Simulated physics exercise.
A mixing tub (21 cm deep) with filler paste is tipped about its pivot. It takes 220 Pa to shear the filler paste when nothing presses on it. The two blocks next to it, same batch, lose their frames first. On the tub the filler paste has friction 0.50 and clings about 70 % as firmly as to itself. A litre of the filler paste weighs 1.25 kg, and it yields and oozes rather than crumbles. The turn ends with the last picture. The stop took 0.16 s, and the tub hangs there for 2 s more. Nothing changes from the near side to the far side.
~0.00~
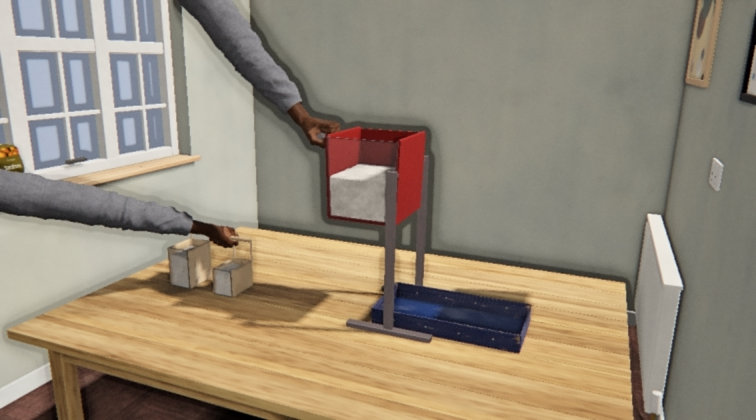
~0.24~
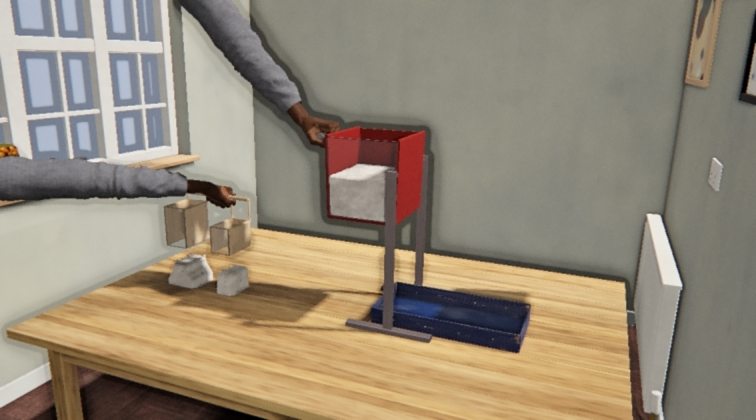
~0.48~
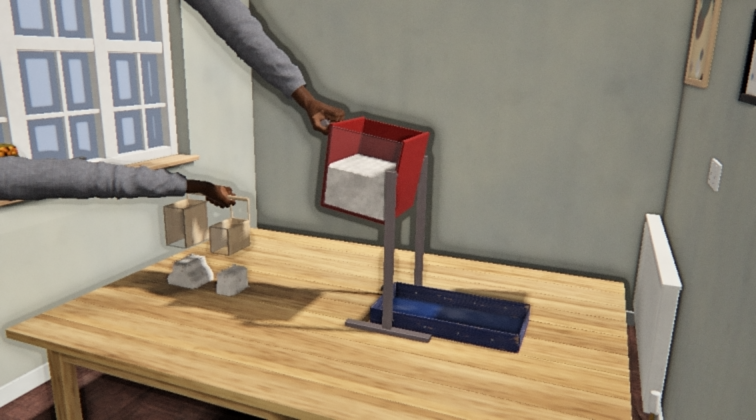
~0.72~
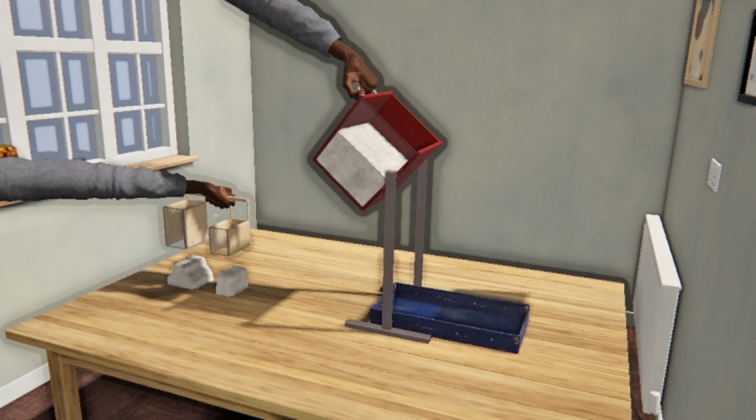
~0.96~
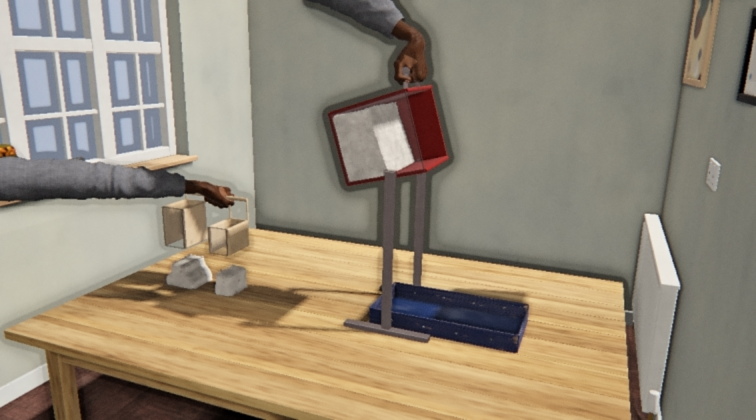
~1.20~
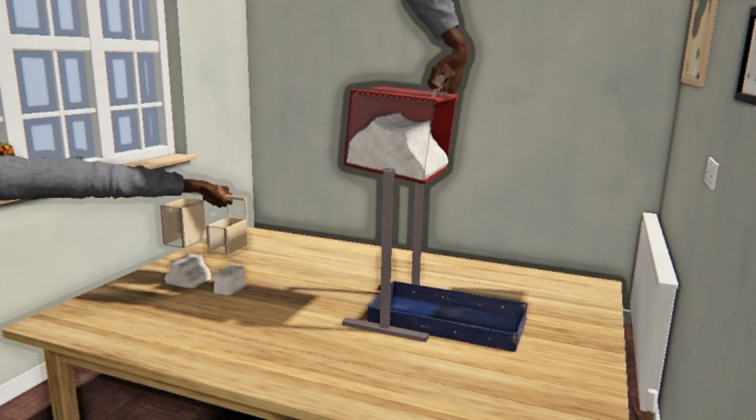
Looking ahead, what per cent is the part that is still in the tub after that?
It comes to some 53 %.
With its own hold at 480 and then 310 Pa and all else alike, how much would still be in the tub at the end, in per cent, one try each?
In that order: 100 %, 65 %.
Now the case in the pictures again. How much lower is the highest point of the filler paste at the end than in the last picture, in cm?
Some 7 cm.
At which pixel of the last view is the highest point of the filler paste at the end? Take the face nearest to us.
Around (367, 147).
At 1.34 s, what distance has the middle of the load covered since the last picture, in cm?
About 5 cm.
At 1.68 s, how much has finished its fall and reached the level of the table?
About 35 %.
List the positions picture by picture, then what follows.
Handle-side rim at (328, 137), tilt 0 degrees; top of the filler paste at (391, 182); blocks stand 11 cm, 6.8 cm (left to right), in the first picture.
Handle-side rim at (328, 136), tilt 0 degrees; top of the filler paste at (391, 182); blocks stand 7.8 cm, 6.5 cm (left to right), in the second picture.
Handle-side rim at (333, 126), tilt 9 degrees; top of the filler paste at (332, 167); blocks stand 7.5 cm, 6.5 cm (left to right), in the third picture.
Handle-side rim at (363, 99), tilt 41 degrees; top of the filler paste at (341, 133); blocks stand 7.5 cm, 6.5 cm (left to right), in the fourth picture.
Handle-side rim at (407, 92), tilt 74 degrees; top of the filler paste at (368, 109); blocks stand 7.5 cm, 6.5 cm (left to right), in the fifth picture.
Handle-side rim at (435, 103), tilt 95 degrees; top of the filler paste at (374, 121); blocks stand 7.5 cm, 6.5 cm (left to right), in the sixth picture.
After 1.34 s, the tub is at 95 degrees and holds 81 %.
After 1.51 s, the tub is at 95 degrees and holds 58 %.
After 1.68 s, the tub is at 95 degrees and holds 53 %.
After 1.85 s, the tub is at 95 degrees and holds 53 %.
After 3.20 s, at the end, the tub is at 95 degrees and holds 53 %.
